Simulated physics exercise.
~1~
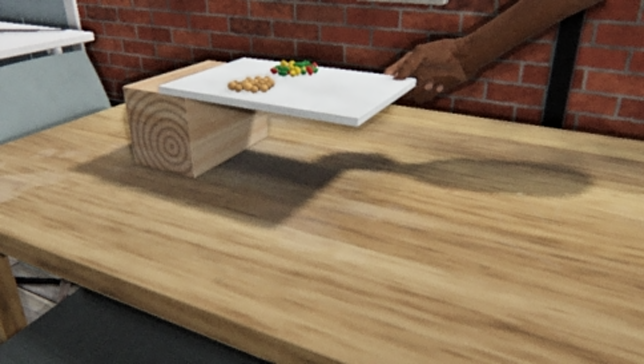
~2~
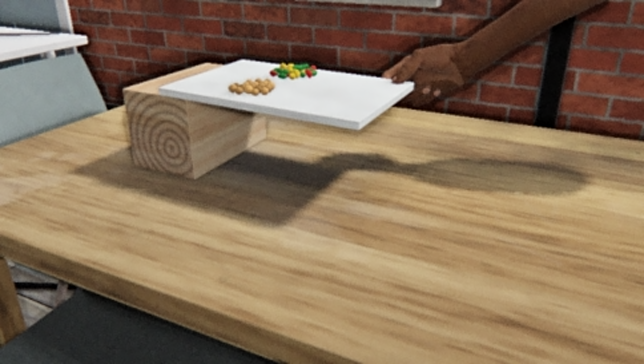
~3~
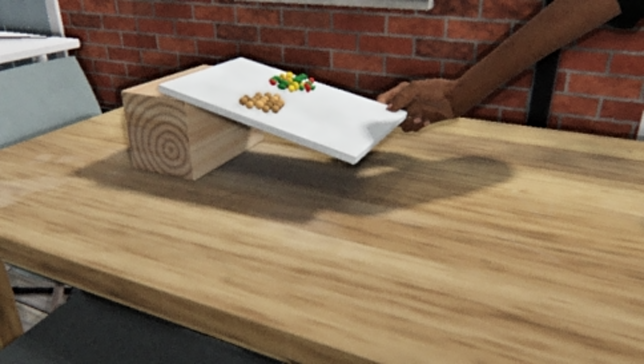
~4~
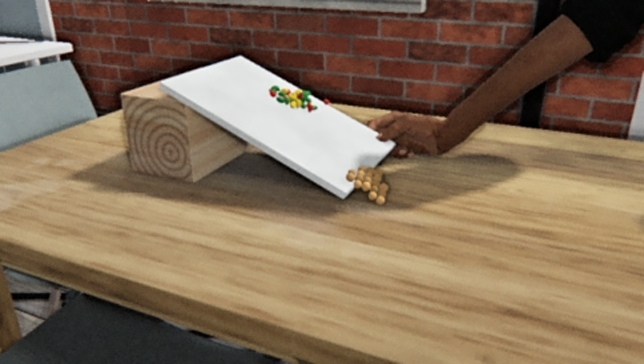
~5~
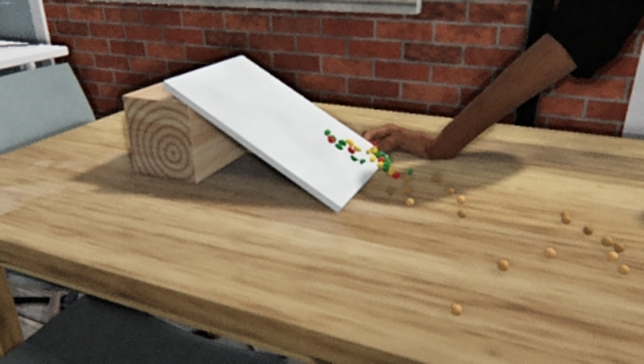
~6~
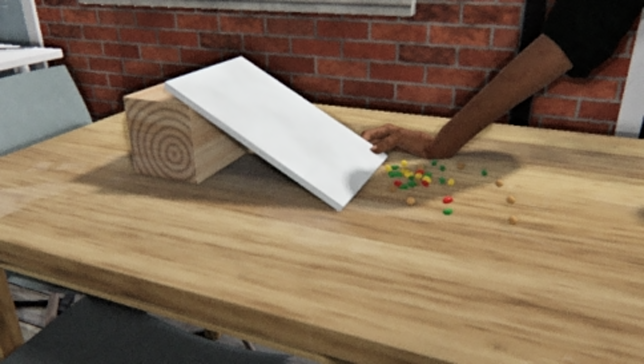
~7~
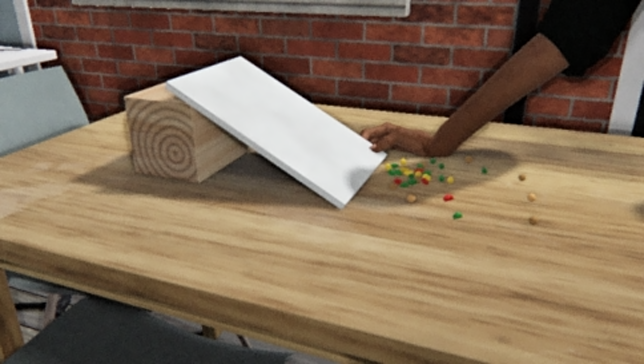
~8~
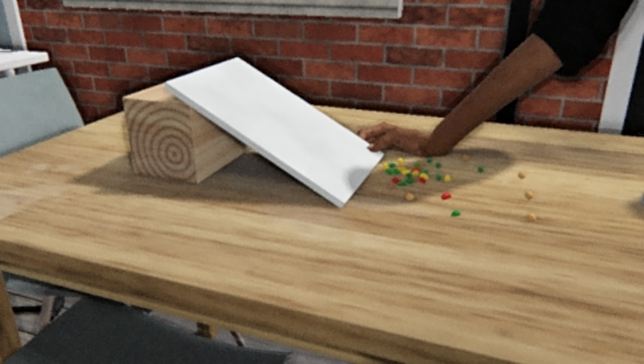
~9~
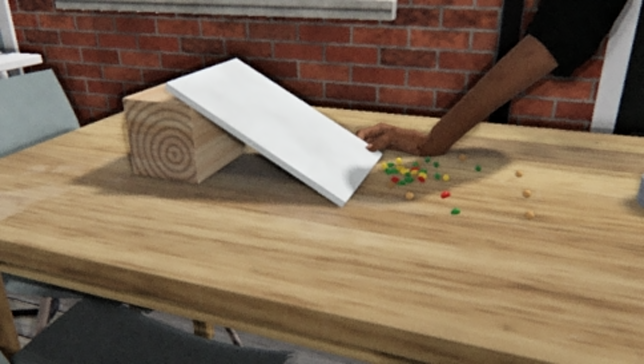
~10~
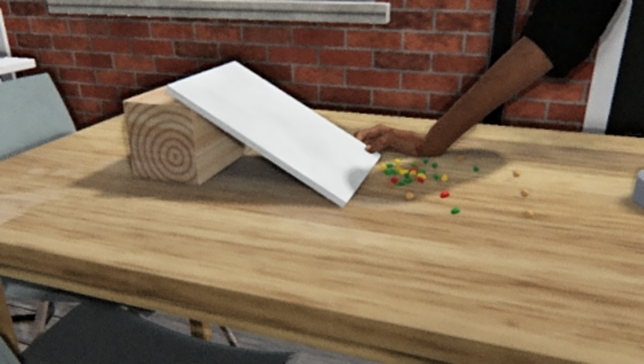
On a wooden table, a hand lowers a white board and two small piles slide off rightward.
